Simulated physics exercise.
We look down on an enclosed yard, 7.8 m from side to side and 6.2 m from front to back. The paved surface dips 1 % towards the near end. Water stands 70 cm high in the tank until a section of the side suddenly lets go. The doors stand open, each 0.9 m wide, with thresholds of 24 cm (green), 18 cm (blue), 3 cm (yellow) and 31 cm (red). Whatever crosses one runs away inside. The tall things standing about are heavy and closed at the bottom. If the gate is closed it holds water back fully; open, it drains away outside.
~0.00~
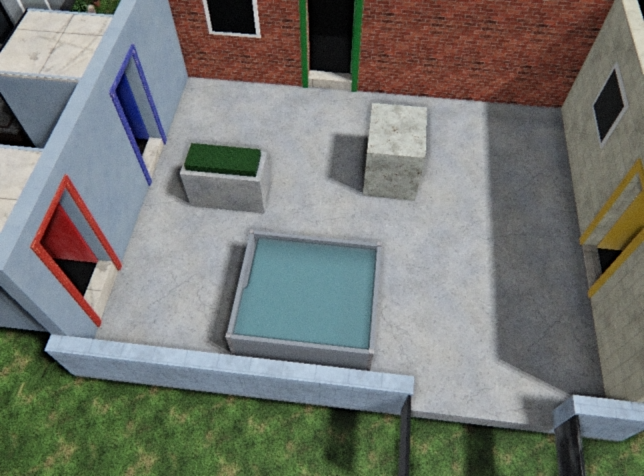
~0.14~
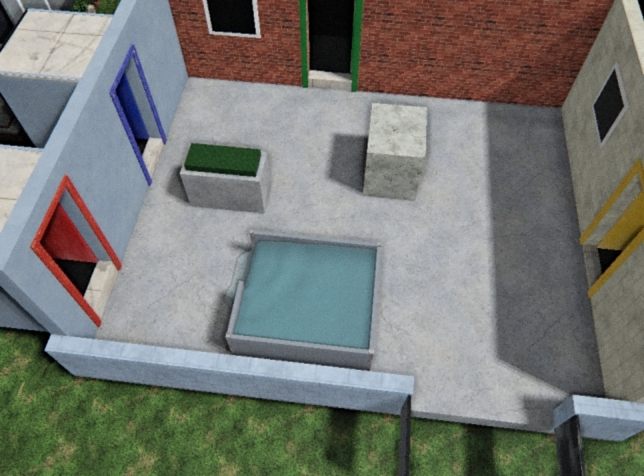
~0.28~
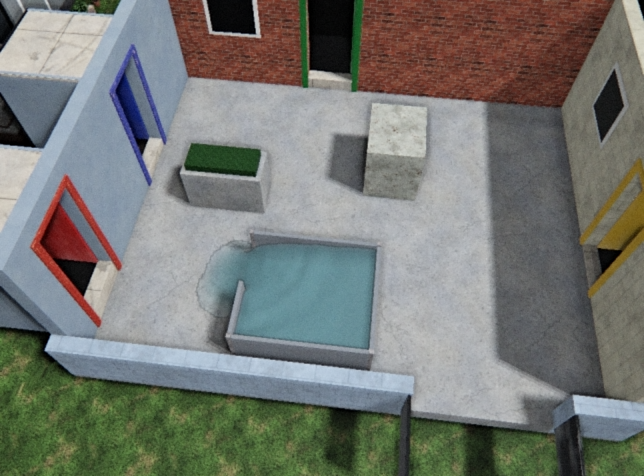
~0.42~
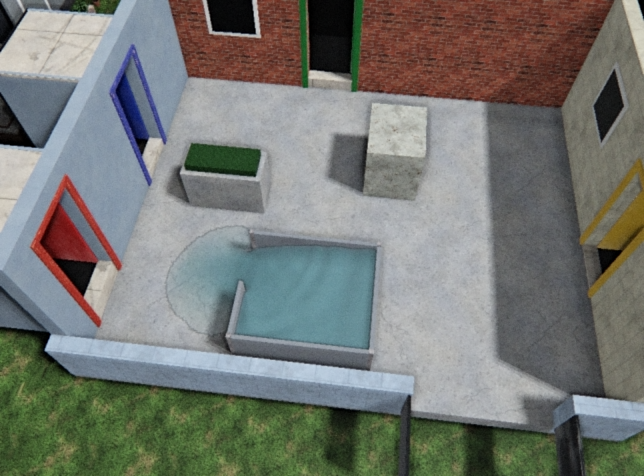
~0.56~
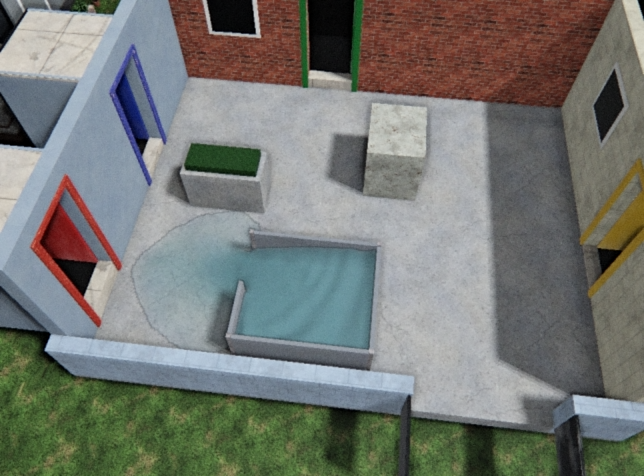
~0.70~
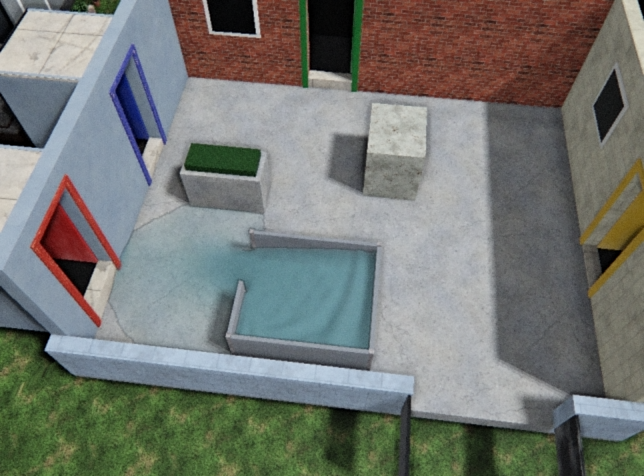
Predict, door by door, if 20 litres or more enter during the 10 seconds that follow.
The water let in: At the green door it stays under the limit; at the blue door it does not reach the limit; at the yellow door it keeps below the limit; at the red door it stays under the limit.
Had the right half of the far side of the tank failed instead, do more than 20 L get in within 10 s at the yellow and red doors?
Against that limit: Yellow past it, red not over.
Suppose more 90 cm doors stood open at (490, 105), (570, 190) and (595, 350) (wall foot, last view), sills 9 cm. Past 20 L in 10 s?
In turn: Not over, under, under.
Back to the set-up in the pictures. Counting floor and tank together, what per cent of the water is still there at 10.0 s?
Roughly 98 in a hundred.
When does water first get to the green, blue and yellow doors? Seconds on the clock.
Arrival: Green 3.4 s, blue 1.3 s, yellow 7.5 s.
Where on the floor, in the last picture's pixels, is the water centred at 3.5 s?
At about (235, 266).
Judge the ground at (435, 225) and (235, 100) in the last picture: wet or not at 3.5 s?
In that order: Not reached, under water.
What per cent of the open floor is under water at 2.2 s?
Near 20 per cent is wet.
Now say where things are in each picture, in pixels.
The first frame shows the tank at (308, 291) is whole and still, 70 cm deep.
In the second frame, the front is at a hidden place, 0.5 m from the gap at (252, 273); 0.2 m2 of floor is under water; 70 cm left at the back of the tank.
In the third frame, the front is at (204, 295), 0.8 m from the gap at (252, 274); 0.8 m2 of floor is under water; 70 cm left at the back of the tank.
In the fourth frame, the front is at (170, 282), 1.4 m from the gap at (252, 275); 1.9 m2 of floor is under water; 70 cm left at the back of the tank.
In the fifth frame, the front is at (139, 265), 2.0 m from the gap at (252, 275); 3.3 m2 of floor is under water; 68 cm left at the back of the tank.
In the sixth frame, water pours out at (252, 275) and has run 2.3 m, to (132, 236); typically 4 cm deep outside, 60 cm at the tank's back.
After 1.4 s water covers 15 % of the floor and is deepest (40 cm) near (248, 277); green door not reached, blue door 7 cm at the sill, 0 L in, yellow door not reached, red door 31 cm at the sill, 0 L in.
After 2.2 s water covers 20 % of the floor and is deepest (40 cm) near (89, 355); green door not reached, blue door 12 cm at the sill, 0 L in, yellow door not reached, red door 30 cm at the sill, 1 L in.
After 3.5 s water covers 30 % of the floor and is deepest (26 cm) near (228, 372); green door 2 cm at the sill, 0 L in, blue door 9 cm at the sill, 0 L in, yellow door not reached, red door 22 cm at the sill, 2 L in.
After 6.0 s water covers 60 % of the floor and is deepest (19 cm) near (89, 355); green door 4 cm at the sill, 0 L in, blue door 10 cm at the sill, 0 L in, yellow door not reached, red door 15 cm at the sill, 3 L in.
After 10.0 s water covers 90 % of the floor and is deepest (14 cm) near (89, 355); green door 4 cm at the sill, 0 L in, blue door 6 cm at the sill, 0 L in, yellow door 3 cm at the sill, 0 L in, red door 10 cm at the sill, 3 L in.
